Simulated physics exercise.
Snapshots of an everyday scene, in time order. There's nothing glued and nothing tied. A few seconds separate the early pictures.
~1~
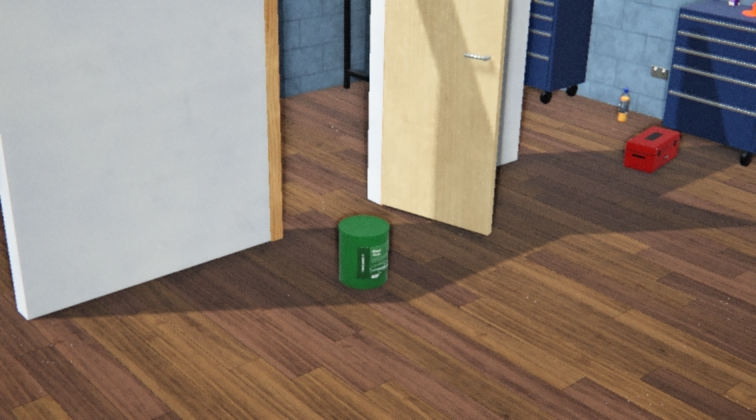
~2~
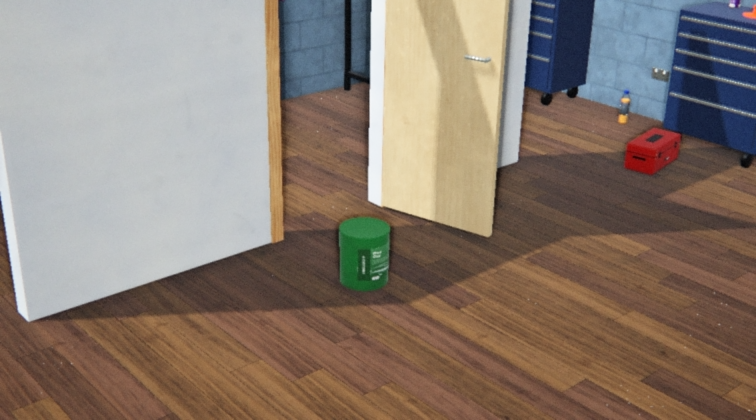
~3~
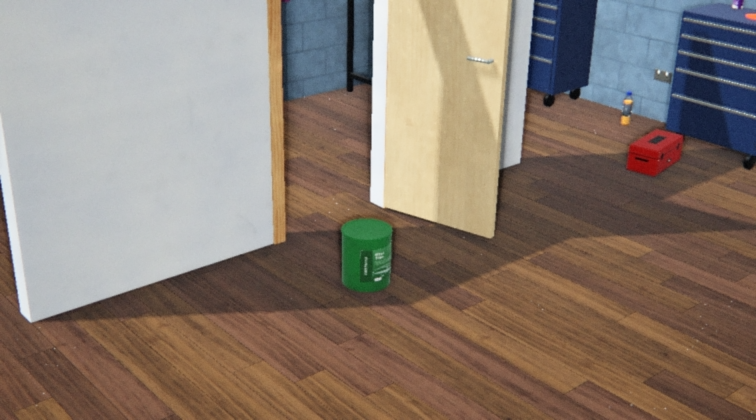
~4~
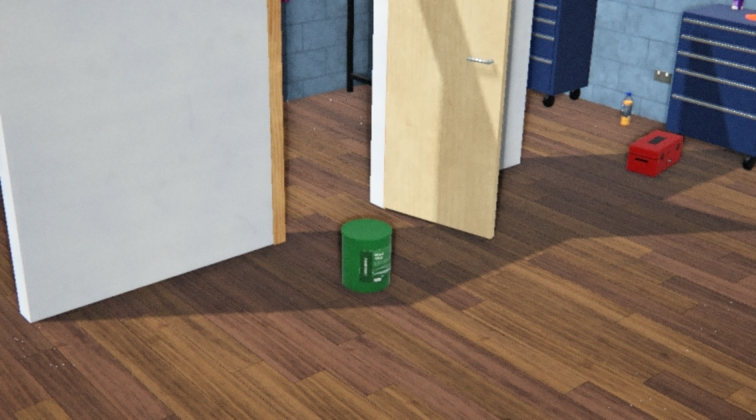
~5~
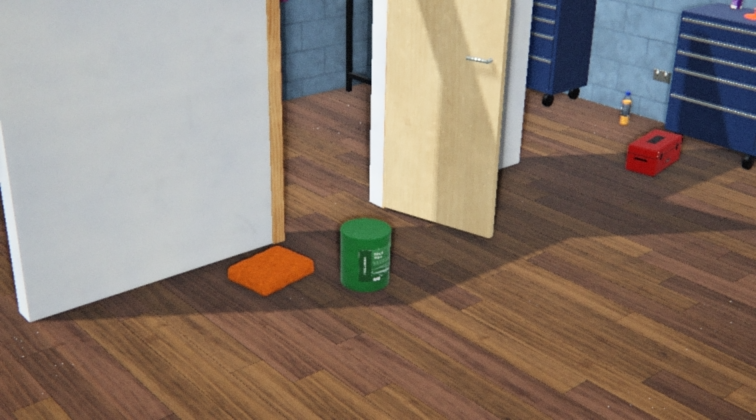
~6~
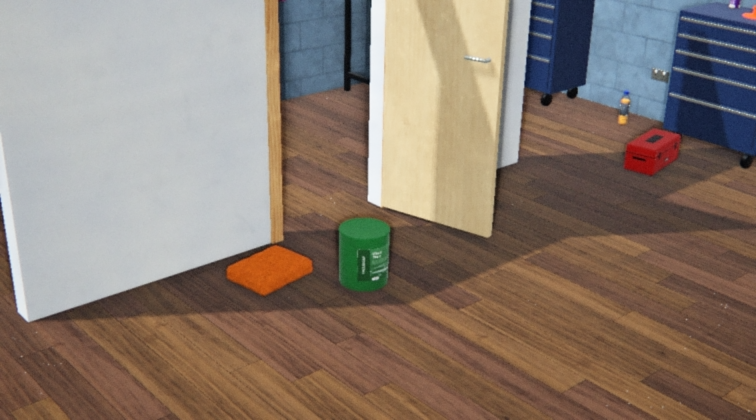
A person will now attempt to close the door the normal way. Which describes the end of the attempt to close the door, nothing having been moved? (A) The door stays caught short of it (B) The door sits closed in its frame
B.
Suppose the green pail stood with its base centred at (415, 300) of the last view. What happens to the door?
After that it finishes its swing.
Then, 0.70 s later than the last frame, open by 86°.
Then, 1.20 s later than the last frame, open by 58°.
Then, 1.60 s later than the last frame, open by 33°.
Then, 1.90 s later than the last frame, open by 13°.
When it is over, open by 0°; both as before. End places, in pixels of the last picture, orange cushion near (270, 270).
